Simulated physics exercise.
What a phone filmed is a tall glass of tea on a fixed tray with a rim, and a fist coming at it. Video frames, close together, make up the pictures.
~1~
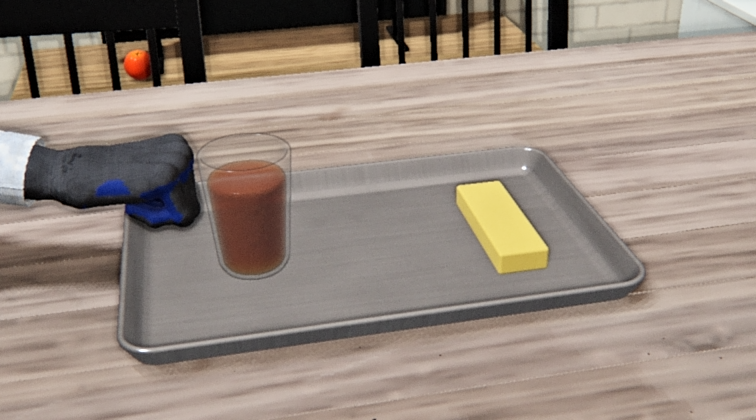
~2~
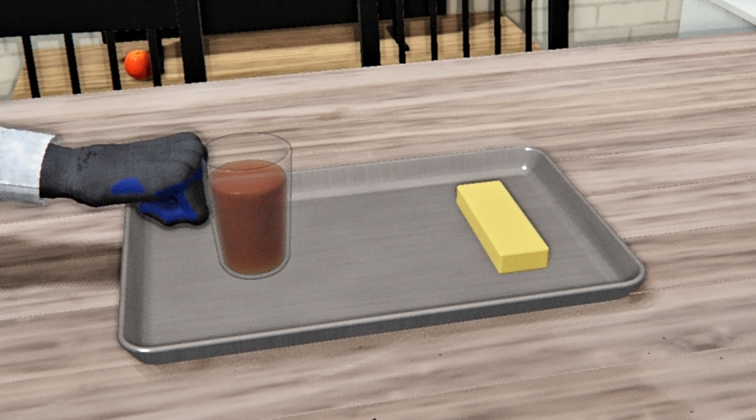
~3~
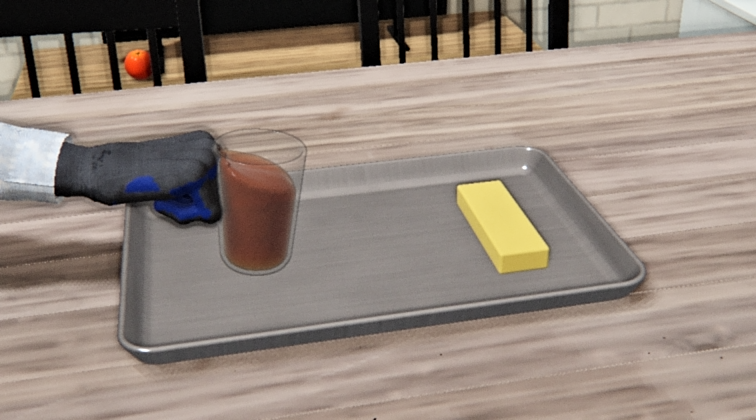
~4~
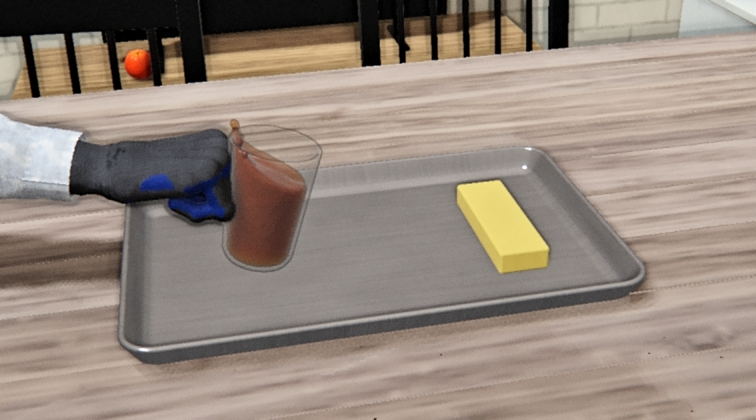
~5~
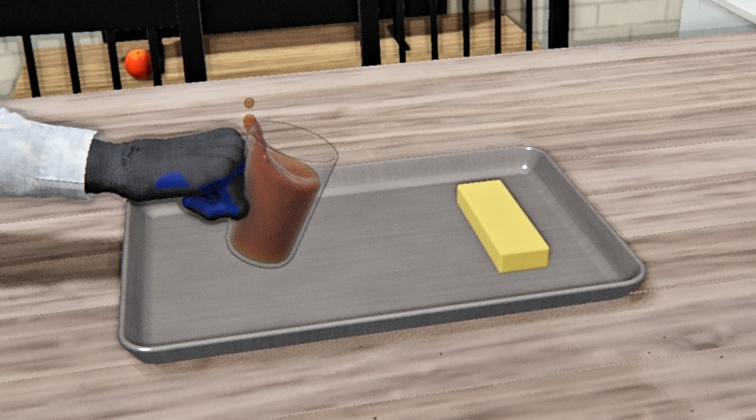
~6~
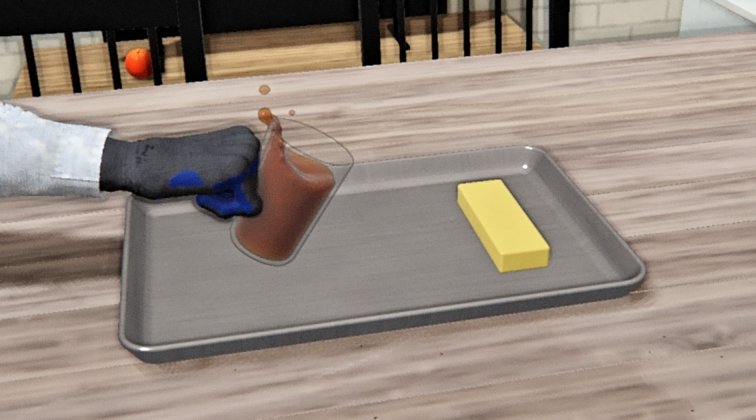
A gloved fist pushes a glass of brown liquid, tilting it rightward as drops splash up.
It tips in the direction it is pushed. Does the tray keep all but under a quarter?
Turns out the tray keeps more than three quarters of it.
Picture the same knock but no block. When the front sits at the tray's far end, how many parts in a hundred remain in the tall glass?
45 percent or so.
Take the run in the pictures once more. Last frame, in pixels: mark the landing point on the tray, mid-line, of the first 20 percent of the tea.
(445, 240).
A moment on, the tall glass lies on its side and 93 per cent is in the glass, 0 on the tray and 7 above or beyond its rim.
Next, the tall glass lies on its side and 48 per cent is in the glass, 39 on the tray and 14 above or beyond its rim.
Then the tall glass lies on its side and 24 per cent is in the glass, 54 on the tray and 22 above or beyond its rim.
Later the tall glass lies on its side and 12 per cent is in the glass, 74 on the tray and 14 above or beyond its rim.
Finally, 86 per cent is held by tray and glass, 14 is off the tray.
